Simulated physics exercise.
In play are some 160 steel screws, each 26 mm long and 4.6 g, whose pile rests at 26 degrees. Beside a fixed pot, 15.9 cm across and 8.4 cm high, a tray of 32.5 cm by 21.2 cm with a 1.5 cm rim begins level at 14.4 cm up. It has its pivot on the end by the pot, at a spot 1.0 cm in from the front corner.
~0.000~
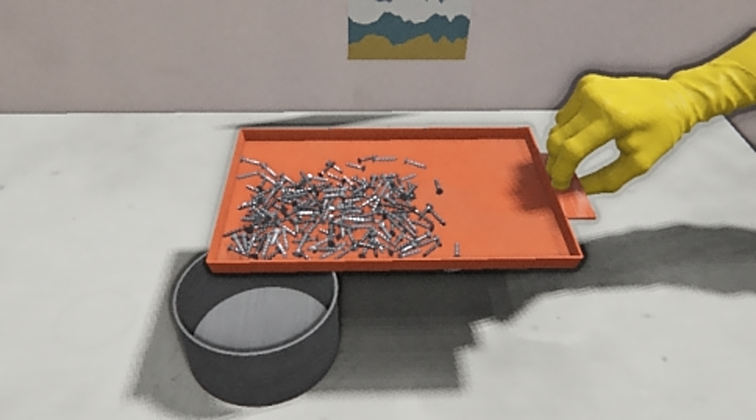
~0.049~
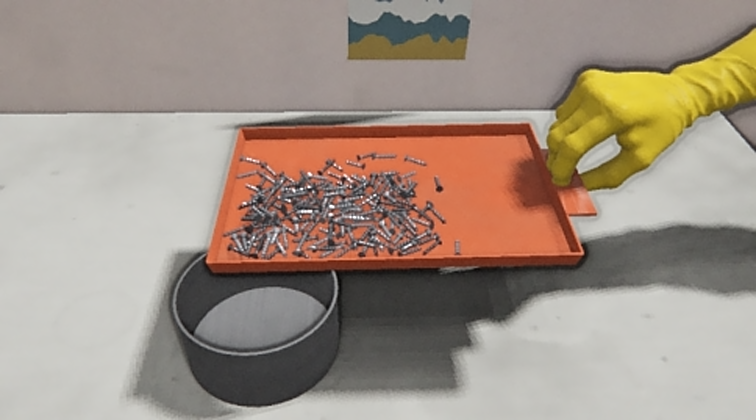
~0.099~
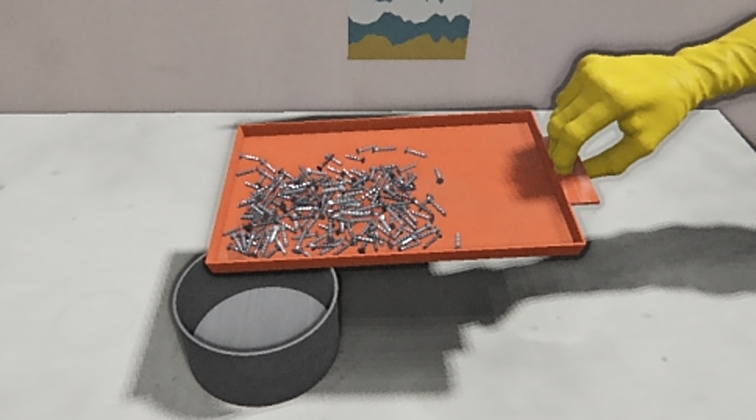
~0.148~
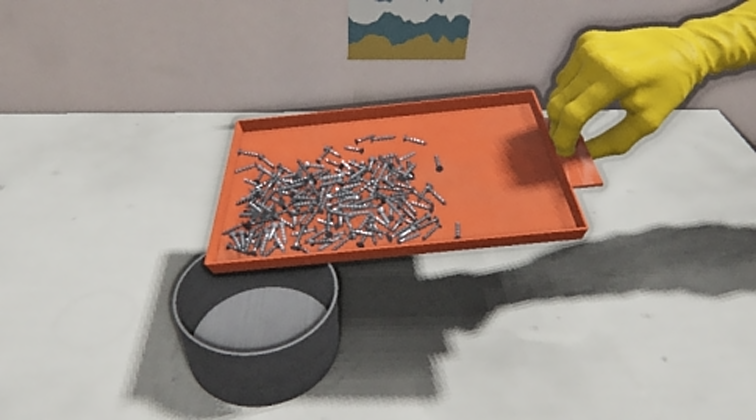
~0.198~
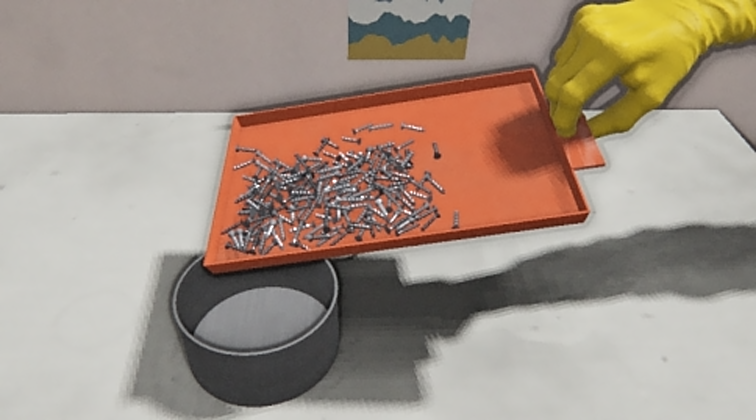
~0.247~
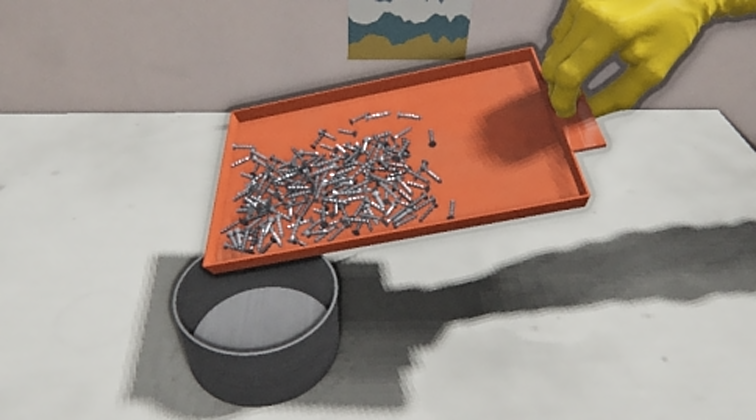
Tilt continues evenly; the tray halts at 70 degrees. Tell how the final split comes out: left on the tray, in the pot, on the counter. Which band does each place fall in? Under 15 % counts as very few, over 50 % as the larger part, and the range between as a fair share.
Left on the tray: Very few. Pot: A fair share. Counter: The larger part.
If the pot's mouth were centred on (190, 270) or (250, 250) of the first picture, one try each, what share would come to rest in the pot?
About 55 and 0 per cent.
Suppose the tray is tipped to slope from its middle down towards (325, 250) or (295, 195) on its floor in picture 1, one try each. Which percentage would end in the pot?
Around 25 % for the first direction, around 35 % for the second.
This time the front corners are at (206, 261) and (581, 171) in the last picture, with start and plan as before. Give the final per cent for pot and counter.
Pot 20; counter 50.
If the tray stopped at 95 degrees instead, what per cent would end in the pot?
Around 25 in a hundred.
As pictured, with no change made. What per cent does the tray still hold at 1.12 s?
Around 30 percent of it.
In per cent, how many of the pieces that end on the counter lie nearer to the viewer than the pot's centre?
Roughly 80 percent of the spill.
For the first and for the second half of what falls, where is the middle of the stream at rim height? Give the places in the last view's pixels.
First near (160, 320), later near (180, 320).
After 0.57 s, tilt 42 degrees; the tray holds 100 %, the pot 0 %.
After 0.79 s, tilt 60 degrees; the tray holds 100 %, the pot 0 %.
After 1.12 s, tilt 70 degrees; the tray holds 30 %, the pot 10 %.
By 2.3 s all is still; tray 10 %, pot 30 %, counter 60 %.
